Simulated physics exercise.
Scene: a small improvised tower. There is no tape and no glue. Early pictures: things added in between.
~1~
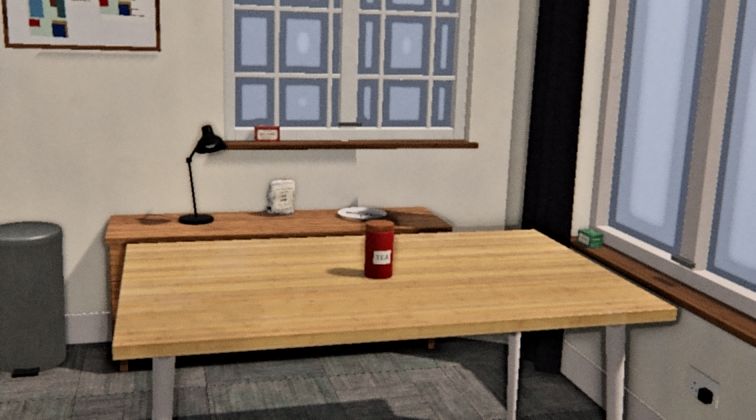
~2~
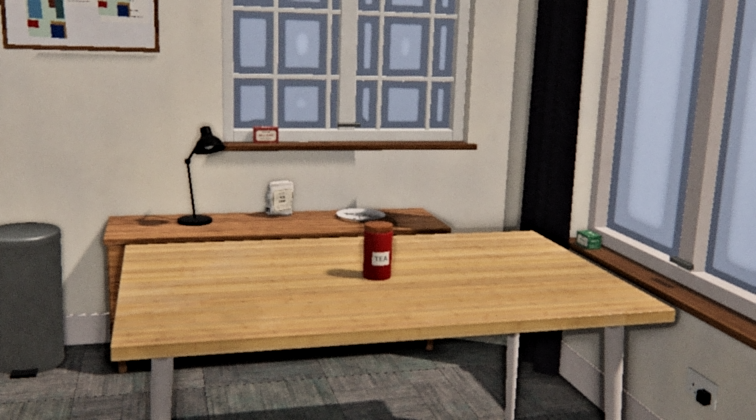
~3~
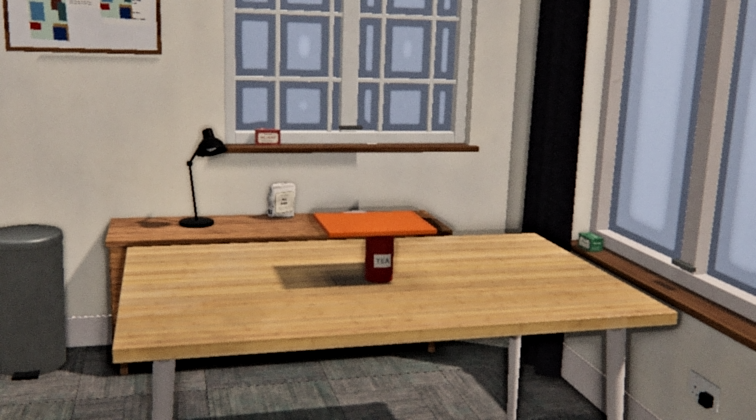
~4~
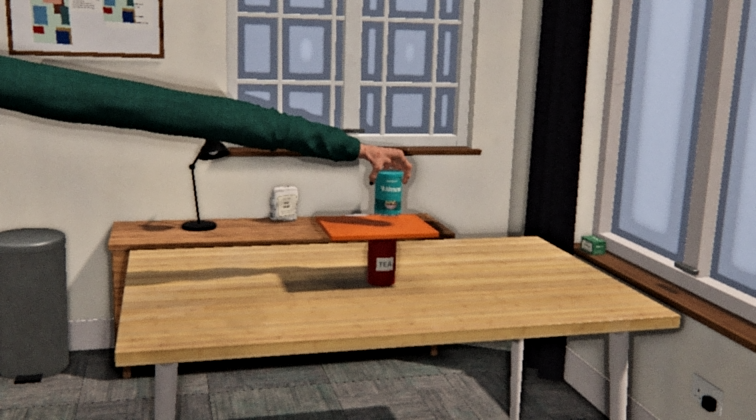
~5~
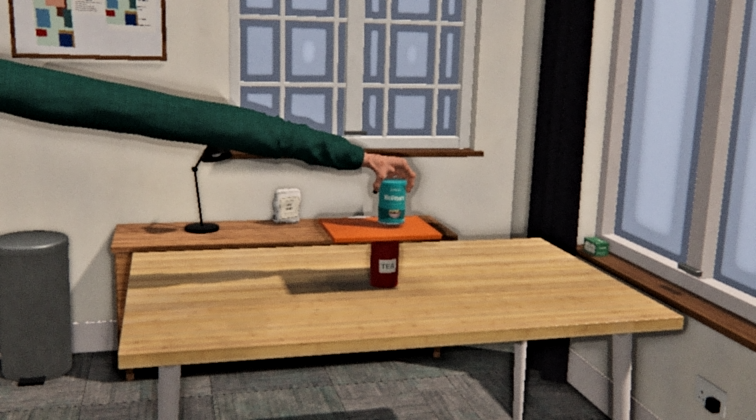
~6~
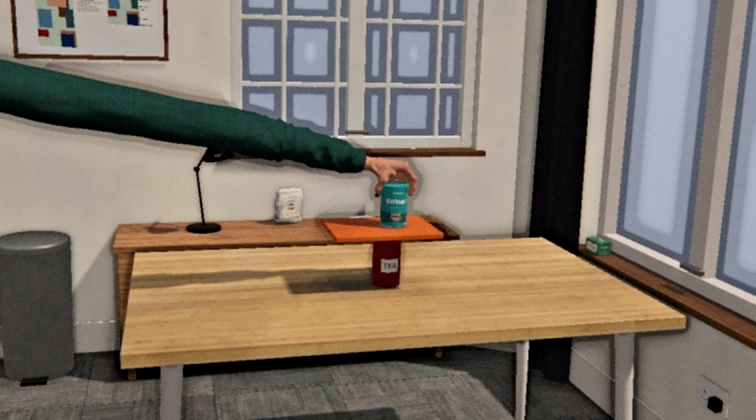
A green-sleeved arm reaching in from the left, setting a turquoise tin on an orange board atop a red jar.
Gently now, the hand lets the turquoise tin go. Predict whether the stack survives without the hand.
It survives.
Then, 0.20 s past the last view, nothing moves.
Then, 0.40 s past the last view, turquoise tin resting near (394, 205).
Finally, all 3 still in place. Final places as the last picture's camera would see them, turquoise tin near (394, 205). The stack holds.
